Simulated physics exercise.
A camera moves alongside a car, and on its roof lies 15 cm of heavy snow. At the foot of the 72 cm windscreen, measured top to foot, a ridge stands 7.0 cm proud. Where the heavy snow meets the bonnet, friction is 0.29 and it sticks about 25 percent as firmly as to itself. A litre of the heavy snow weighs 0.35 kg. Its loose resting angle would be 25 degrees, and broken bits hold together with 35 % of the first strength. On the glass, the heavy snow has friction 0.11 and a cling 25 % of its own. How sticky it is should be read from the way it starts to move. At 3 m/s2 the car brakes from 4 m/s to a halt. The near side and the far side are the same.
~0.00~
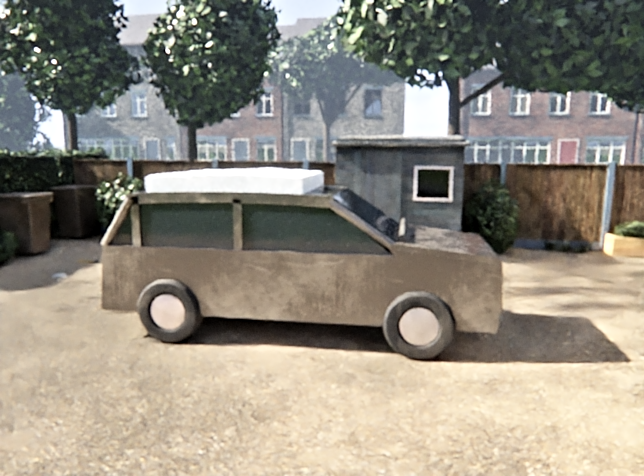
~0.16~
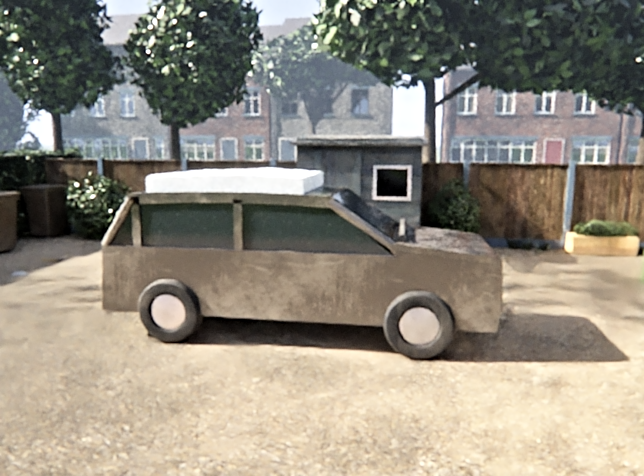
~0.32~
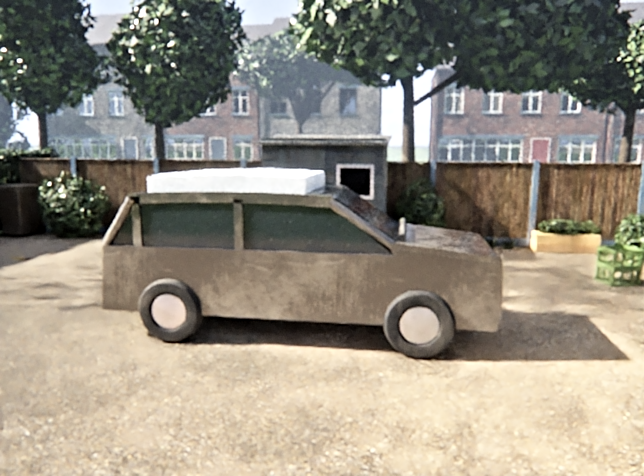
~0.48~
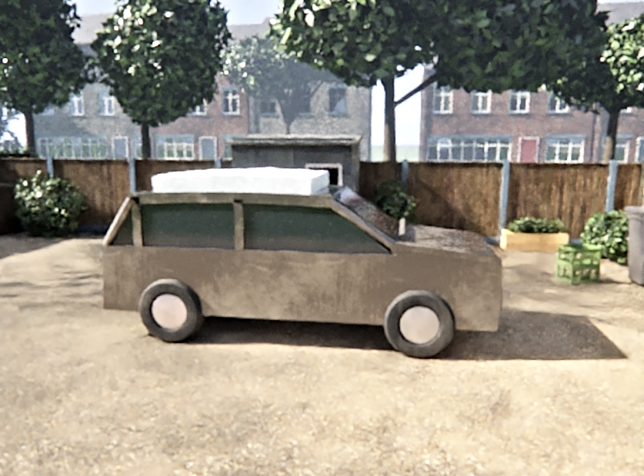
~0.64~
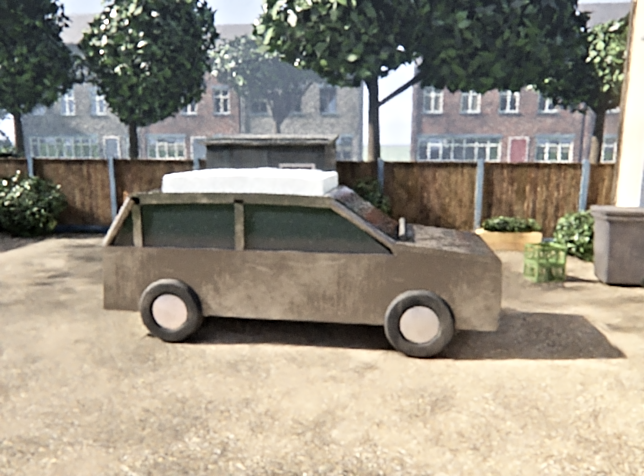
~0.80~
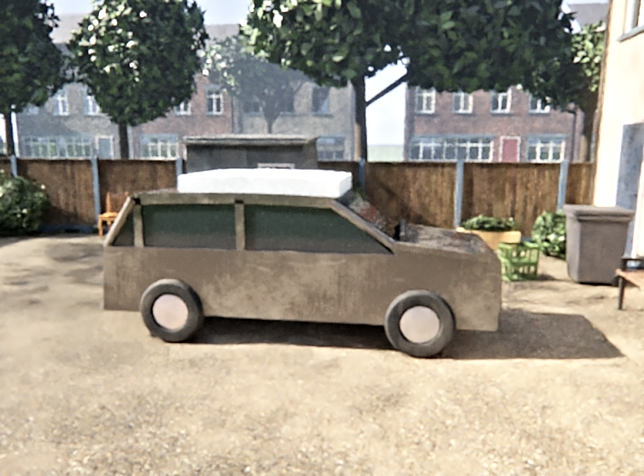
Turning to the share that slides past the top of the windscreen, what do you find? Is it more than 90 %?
Yes.
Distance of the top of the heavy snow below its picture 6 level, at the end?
Around 45 centimetres, give or take.
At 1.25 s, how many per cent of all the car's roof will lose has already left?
The value is close to 50 %.
By 1.25 s, 50 % of the snow is on the roof, 41 % on the glass, 9 % on the bonnet and none has gone off the nose.
By 1.78 s, none of the snow is on the roof, 16 % on the glass, 79 % on the bonnet and 5 % has gone off the nose.
By 2.30 s, none of the snow is on the roof, 7 % on the glass, 43 % on the bonnet and 50 % has gone off the nose.
By 2.83 s, none of the snow is on the roof, 7 % on the glass, 24 % on the bonnet and 69 % has gone off the nose.
By 3.10 s, at the end, none of the snow is on the roof, 7 % on the glass, 21 % on the bonnet and 72 % has gone off the nose.
